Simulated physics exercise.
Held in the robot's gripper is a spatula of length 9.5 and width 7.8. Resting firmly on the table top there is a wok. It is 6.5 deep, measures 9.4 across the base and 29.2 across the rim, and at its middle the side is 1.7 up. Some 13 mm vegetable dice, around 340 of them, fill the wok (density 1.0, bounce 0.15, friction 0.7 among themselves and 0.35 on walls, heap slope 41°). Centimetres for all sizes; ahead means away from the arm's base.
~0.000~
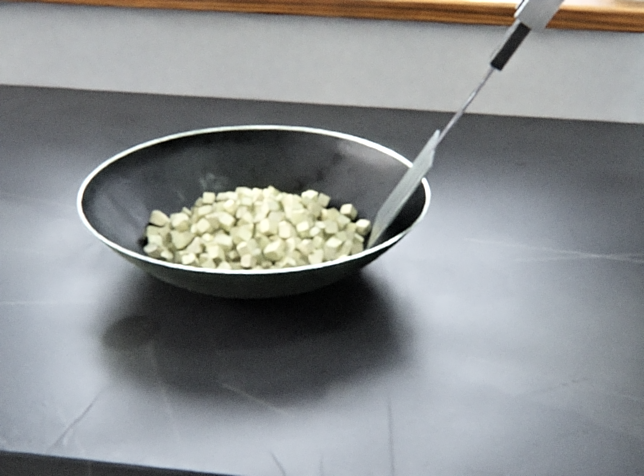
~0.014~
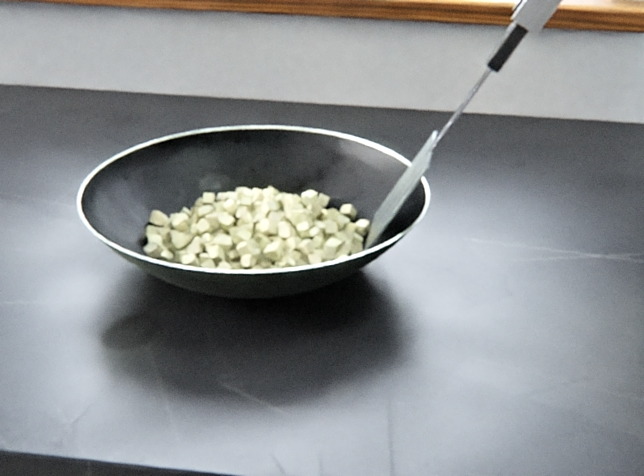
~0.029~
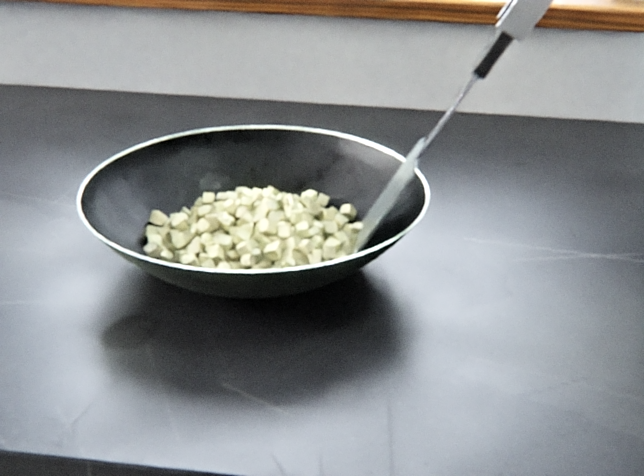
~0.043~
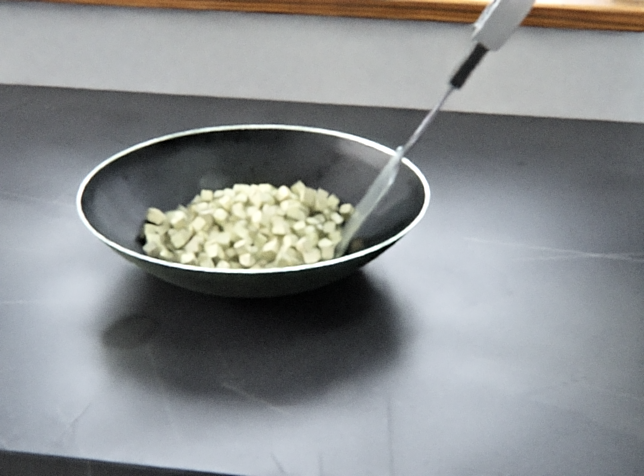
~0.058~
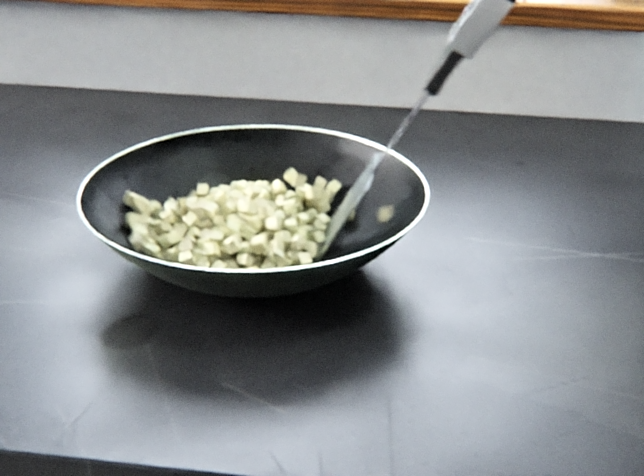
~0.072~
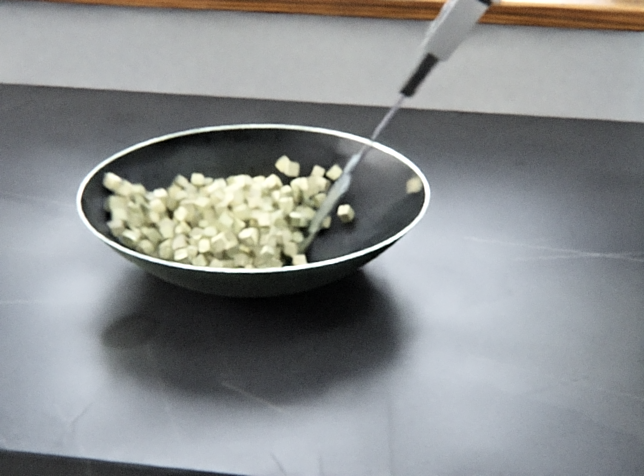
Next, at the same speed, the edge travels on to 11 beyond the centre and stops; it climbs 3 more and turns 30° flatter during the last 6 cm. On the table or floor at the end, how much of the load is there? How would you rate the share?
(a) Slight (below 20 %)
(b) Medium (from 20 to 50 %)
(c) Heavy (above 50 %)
c.
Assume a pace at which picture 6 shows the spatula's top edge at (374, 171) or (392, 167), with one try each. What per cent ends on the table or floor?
I'd estimate some 50 and 40 in a hundred.
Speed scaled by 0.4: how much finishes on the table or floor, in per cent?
Something close to 40 per cent ends up on the table or floor.
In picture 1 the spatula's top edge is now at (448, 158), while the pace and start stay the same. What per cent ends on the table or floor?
60 percent or so.
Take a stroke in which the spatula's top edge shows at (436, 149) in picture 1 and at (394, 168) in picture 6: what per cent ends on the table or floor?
It comes to something like 45 %, give or take.
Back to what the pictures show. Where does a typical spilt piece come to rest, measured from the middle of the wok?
The answer is around 44 cm.
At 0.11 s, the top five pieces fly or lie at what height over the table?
Somewhere near 10 cm, I'd say.
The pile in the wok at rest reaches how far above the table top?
Near 6.0 centimetres high.
After 0.11 s, sloping 59°, highest piece 14 above the table; 332 in the wok, 3 on the blade or in flight.
After 0.14 s, sloping 53°, highest piece 19 above the table; 317 in the wok, 18 on the blade or in flight.
After 0.36 s, sloping 29°, highest piece 20 above the table; 143 in the wok, 43 on the table or floor, 149 on the blade or in flight.
After 1.41 s, sloping 29°, highest piece 7 above the table; 192 on the table or floor, 143 in the wok.
At rest, 192 on the table or floor, 143 in the wok. That is 57 % on the table or floor.
